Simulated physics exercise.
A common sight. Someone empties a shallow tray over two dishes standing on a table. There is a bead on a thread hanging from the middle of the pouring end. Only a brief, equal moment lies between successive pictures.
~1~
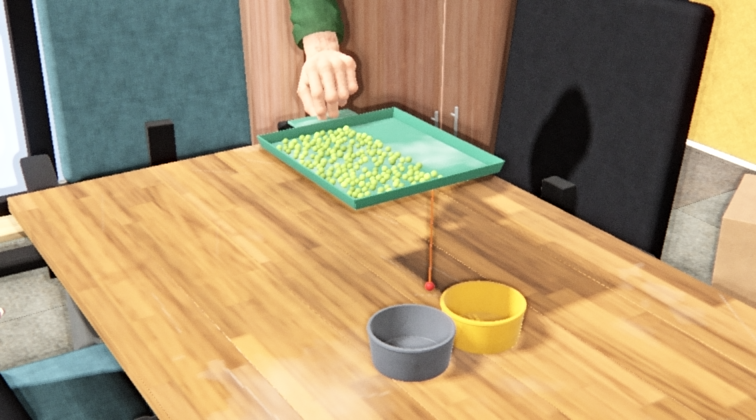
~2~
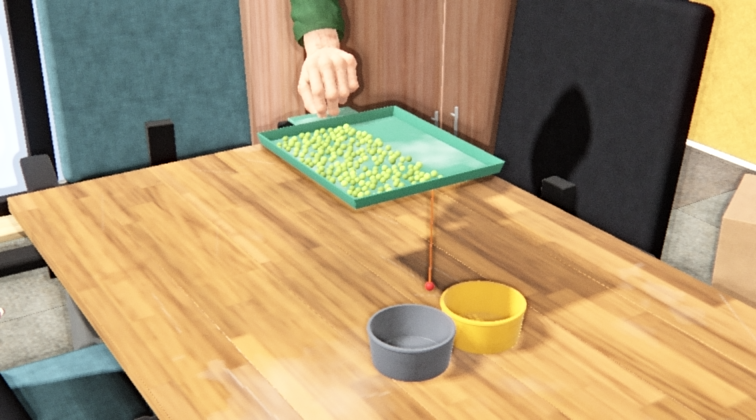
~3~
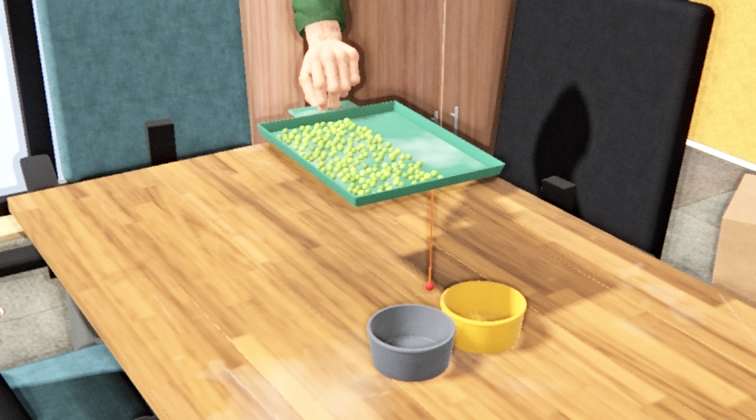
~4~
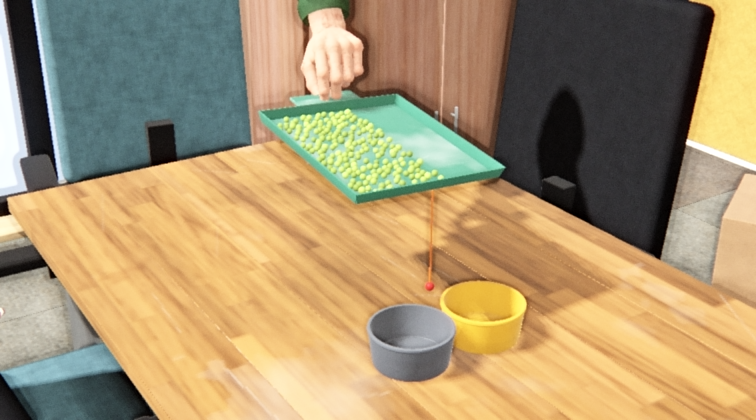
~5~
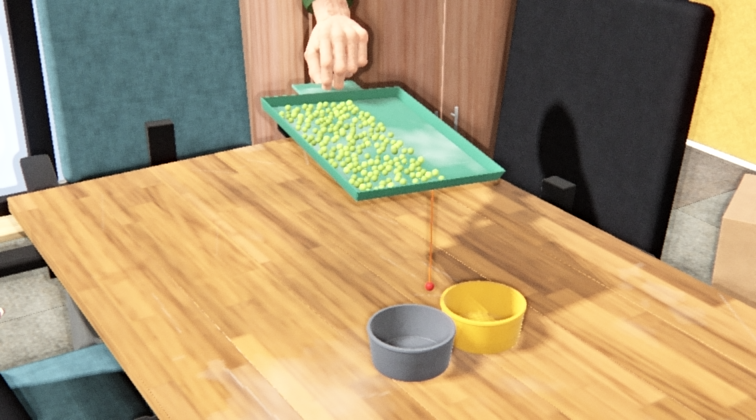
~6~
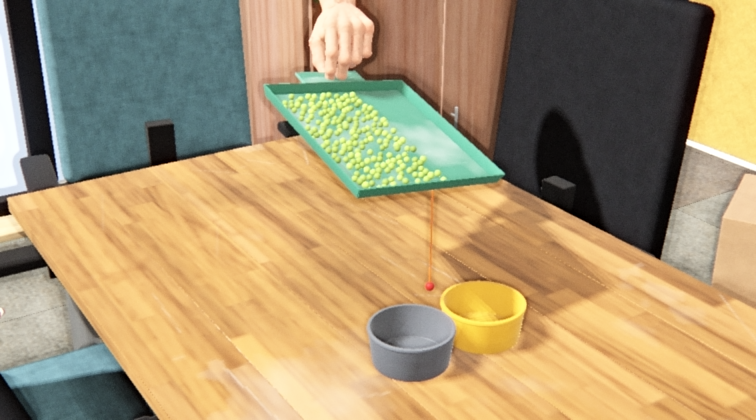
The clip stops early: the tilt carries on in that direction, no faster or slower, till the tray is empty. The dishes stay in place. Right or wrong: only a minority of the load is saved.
Right, only a minority is saved.
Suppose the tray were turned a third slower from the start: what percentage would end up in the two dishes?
About 40 %.
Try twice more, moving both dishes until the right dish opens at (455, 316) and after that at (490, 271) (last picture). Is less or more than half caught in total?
With the first shift the pair saves less than a half; with the second, beyond half.
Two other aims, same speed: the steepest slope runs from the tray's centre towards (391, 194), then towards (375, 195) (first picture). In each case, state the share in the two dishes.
40 per cent, then 20 per cent.
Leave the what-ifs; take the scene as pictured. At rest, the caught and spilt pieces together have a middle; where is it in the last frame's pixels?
The centre ends up roughly at (505, 312).
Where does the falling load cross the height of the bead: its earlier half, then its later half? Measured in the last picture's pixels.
First close to (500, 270), next close to (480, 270).
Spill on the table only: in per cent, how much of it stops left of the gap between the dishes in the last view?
Looks like close to 10 per cent of it.
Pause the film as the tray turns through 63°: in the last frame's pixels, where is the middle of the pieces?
The middle of the pieces lands at roughly (466, 180).
Just after the last frame, tray tipped steeply; the larger part on the tray; just a few in the right dish; about a tenth outside both; about a tenth in the air.
A moment on, tray tipped past a quarter turn; about a tenth on the tray; roughly a quarter in the right dish; roughly half outside both; roughly a quarter in the air.
Further on, tray tipped past a quarter turn; just a few in the left dish; roughly a third in the right dish; roughly two thirds outside both.
When it is over, tray tipped past a quarter turn; just a few in the left dish; roughly a third in the right dish; roughly two thirds outside both.
